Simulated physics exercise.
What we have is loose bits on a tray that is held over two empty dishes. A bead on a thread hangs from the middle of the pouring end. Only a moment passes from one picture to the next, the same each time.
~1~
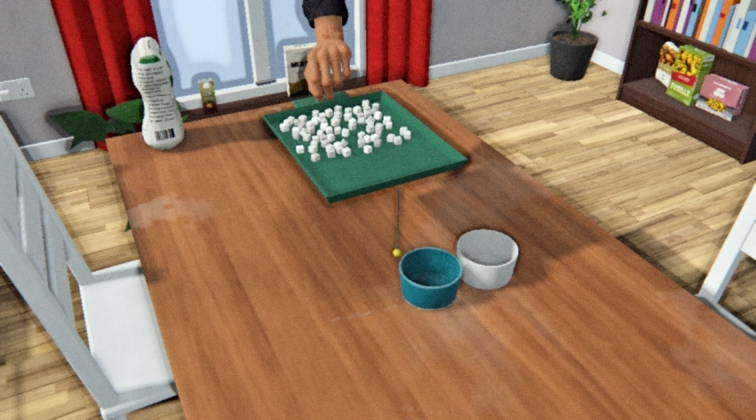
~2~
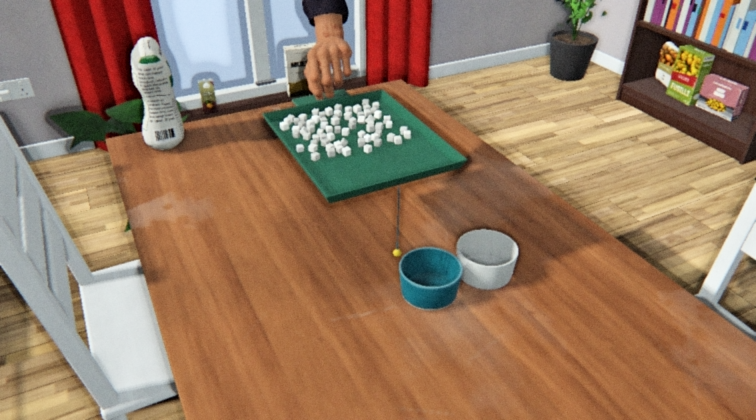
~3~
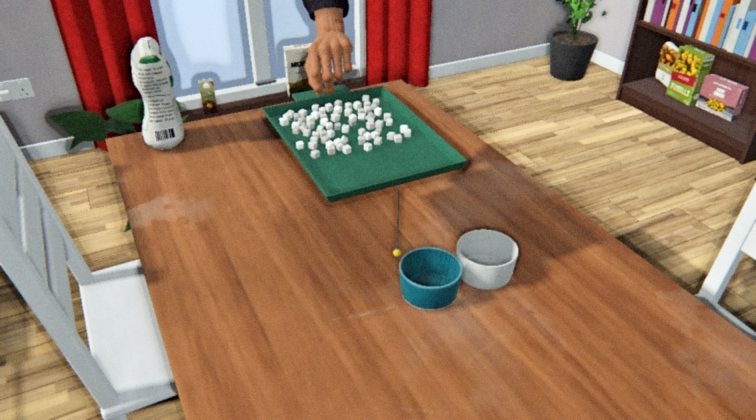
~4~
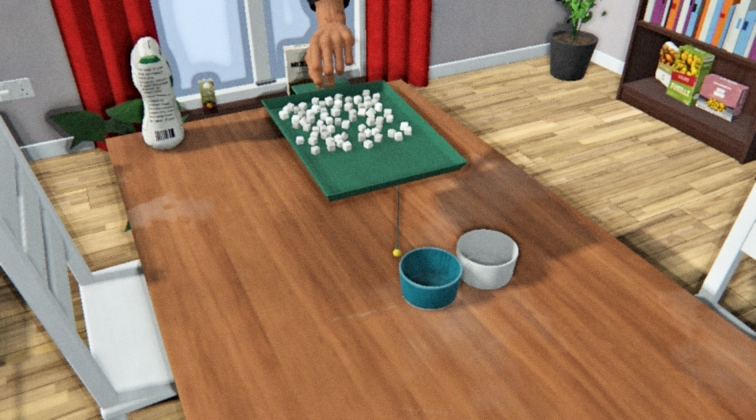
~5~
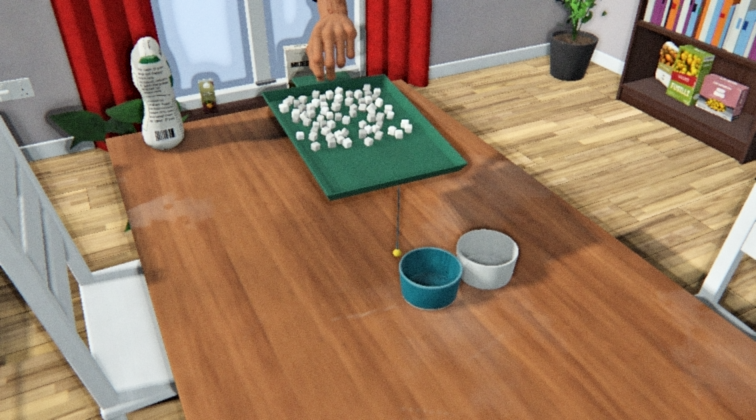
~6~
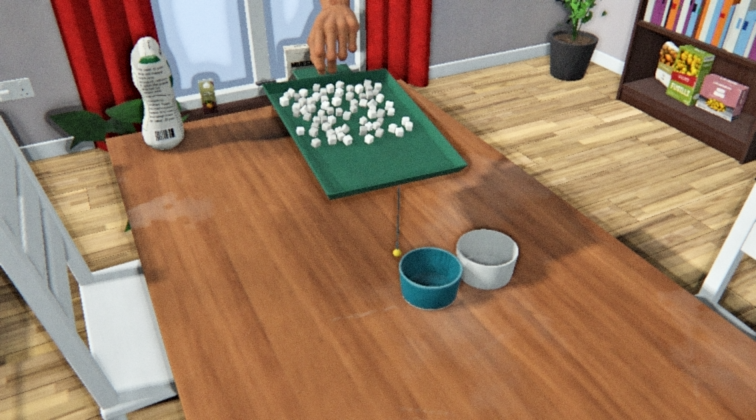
On a wooden table, a hand slowly raises the far end of a green tray holding white cubes.
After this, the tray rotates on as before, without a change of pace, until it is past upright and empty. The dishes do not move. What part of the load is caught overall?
Caught overall: More than half.
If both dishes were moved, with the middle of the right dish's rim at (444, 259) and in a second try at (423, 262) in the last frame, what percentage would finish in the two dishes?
First some 60, then 40 per cent.
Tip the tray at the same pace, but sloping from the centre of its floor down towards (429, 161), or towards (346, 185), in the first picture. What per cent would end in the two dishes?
The first gives 50 %, the second 0 %.
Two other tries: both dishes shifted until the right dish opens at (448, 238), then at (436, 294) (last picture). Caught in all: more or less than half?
One: Below a half. Two: Not half.
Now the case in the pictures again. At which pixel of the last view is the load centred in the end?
Near (447, 283).
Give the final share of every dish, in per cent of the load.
The left dish has 50 per cent, the right dish has 40.
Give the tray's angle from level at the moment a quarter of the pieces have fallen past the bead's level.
At about 60°.
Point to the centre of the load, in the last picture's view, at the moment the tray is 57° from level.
Around (432, 171).
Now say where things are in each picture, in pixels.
Corners of the pouring end at (329, 193) and (460, 158), level; middle of the load at (338, 131), sugar cubes; left dish at (446, 296); right dish at (504, 275); bead on its thread at (397, 253), in the first frame.
Corners of the pouring end at (329, 193) and (461, 158), level; middle of the load at (338, 130), in the second frame.
Corners of the pouring end at (330, 192) and (461, 159), tipped barely, lowest at the right corner; middle of the load at (338, 126), in the third frame.
Corners of the pouring end at (330, 192) and (461, 160), tipped a little, lowest at the right corner; middle of the load at (338, 122), in the fourth frame.
Corners of the pouring end at (331, 191) and (461, 161), tipped a little, lowest at the right corner; middle of the load at (338, 117), in the fifth frame.
Corners of the pouring end at (331, 190) and (462, 163), tipped a little, lowest at the right corner; middle of the load at (339, 112); left dish at (446, 296); right dish at (504, 275), in the sixth frame.
Soon after the last picture, tray tipped steeply; about two thirds on the tray; a small part in the left dish; a small part in the right dish; a stray few outside both; a small part in the air.
A little later, tray tipped right over; a stray few on the tray; about a third in the left dish; about a third in the right dish; a small part outside both; about a quarter in the air.
Later still, tray tipped past a quarter turn; about half in the left dish; about a third in the right dish; a small part outside both.
At rest, tray tipped past a quarter turn; about half in the left dish; about a third in the right dish; a small part outside both.
